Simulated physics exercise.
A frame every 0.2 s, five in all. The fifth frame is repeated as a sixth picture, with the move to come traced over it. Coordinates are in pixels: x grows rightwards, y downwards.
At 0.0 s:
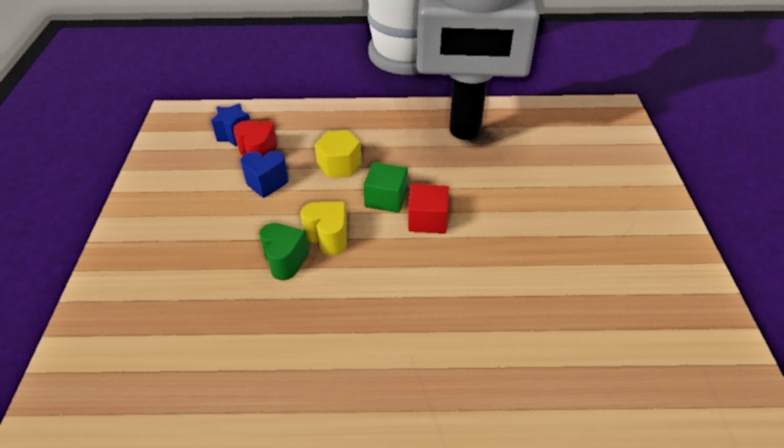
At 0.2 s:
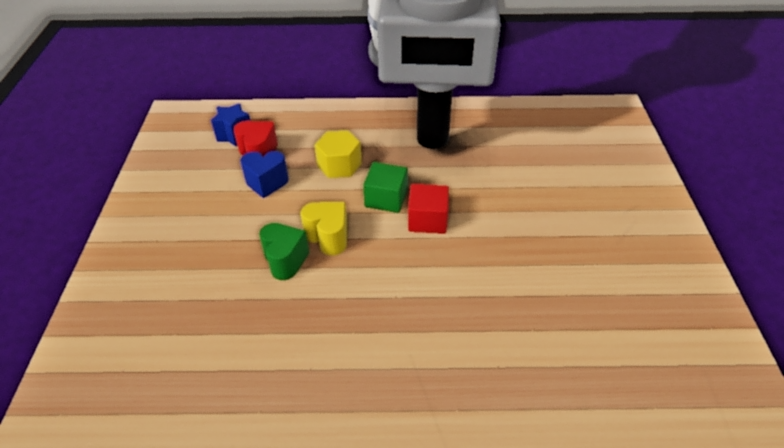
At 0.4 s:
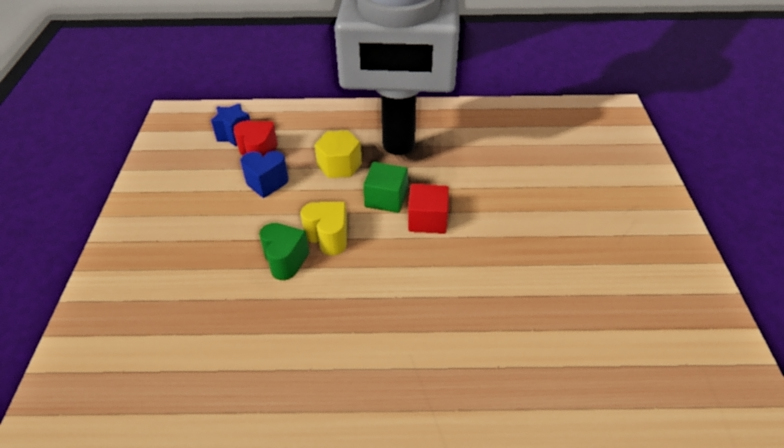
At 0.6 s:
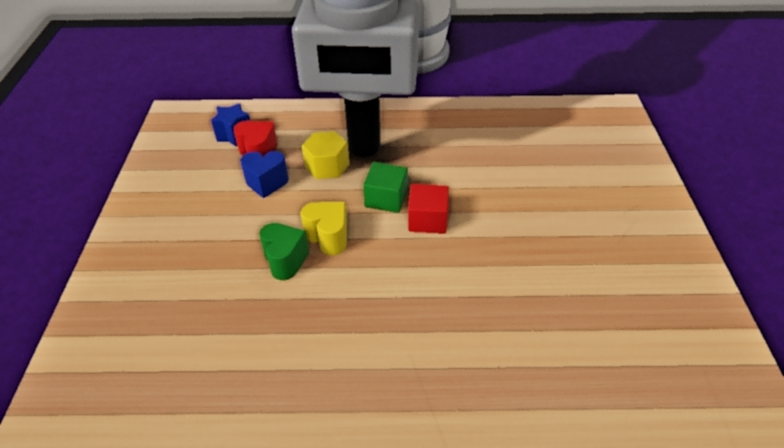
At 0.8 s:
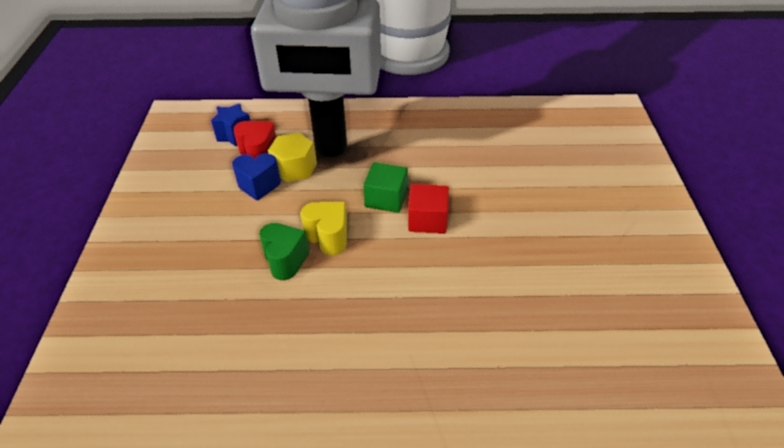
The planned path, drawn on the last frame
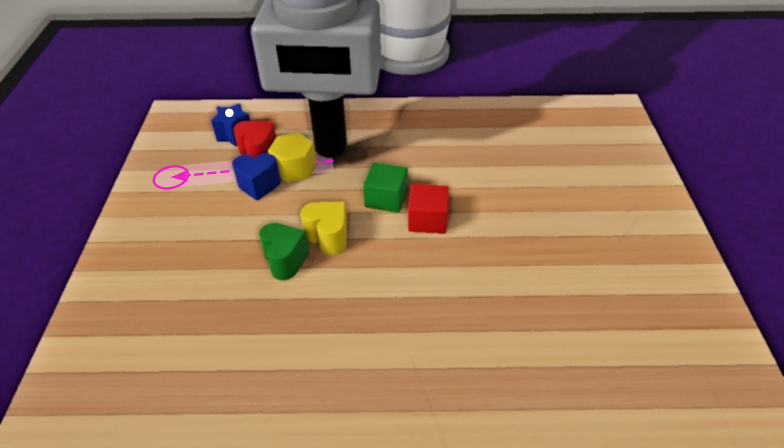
Robot arm with a black bar moving left across a wooden board, pushing a yellow hexagonal block against a blue heart-shaped block.
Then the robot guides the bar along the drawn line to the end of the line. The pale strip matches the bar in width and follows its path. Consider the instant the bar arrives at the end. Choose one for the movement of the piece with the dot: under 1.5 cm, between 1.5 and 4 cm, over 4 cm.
Short of 1.5 cm.
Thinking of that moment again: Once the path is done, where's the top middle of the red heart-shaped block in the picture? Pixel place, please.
The middle of its upper face should be somewhere near (234, 128).
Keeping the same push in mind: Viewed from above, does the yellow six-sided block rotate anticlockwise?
Yes - that is the case.
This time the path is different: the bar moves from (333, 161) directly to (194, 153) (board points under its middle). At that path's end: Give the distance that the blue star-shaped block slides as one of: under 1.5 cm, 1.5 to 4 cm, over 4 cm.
From 1.5 to 4 cm.
Path on the board, in a line from (333, 161) to (171, 177); the dot is on the blue star-shaped block.
The first path, step by step. One third of the way, bar (277, 154); blue heart-shaped block (210, 182), turned 35° anticlockwise; red heart-shaped block (241, 130), turned 55° clockwise; yellow six-sided block (236, 155), turned 20° anticlockwise.
Two thirds of the way, bar (221, 160); blue star-shaped block (225, 110); blue heart-shaped block (194, 195), turned 65° anticlockwise; red heart-shaped block (234, 128), turned 70° clockwise; yellow six-sided block (186, 167), turned 65° anticlockwise.
At the end, bar (167, 165); blue star-shaped block (225, 110); blue heart-shaped block (194, 195), turned 65° anticlockwise; red heart-shaped block (234, 128), turned 70° clockwise; yellow six-sided block (153, 180), turned 105° anticlockwise.
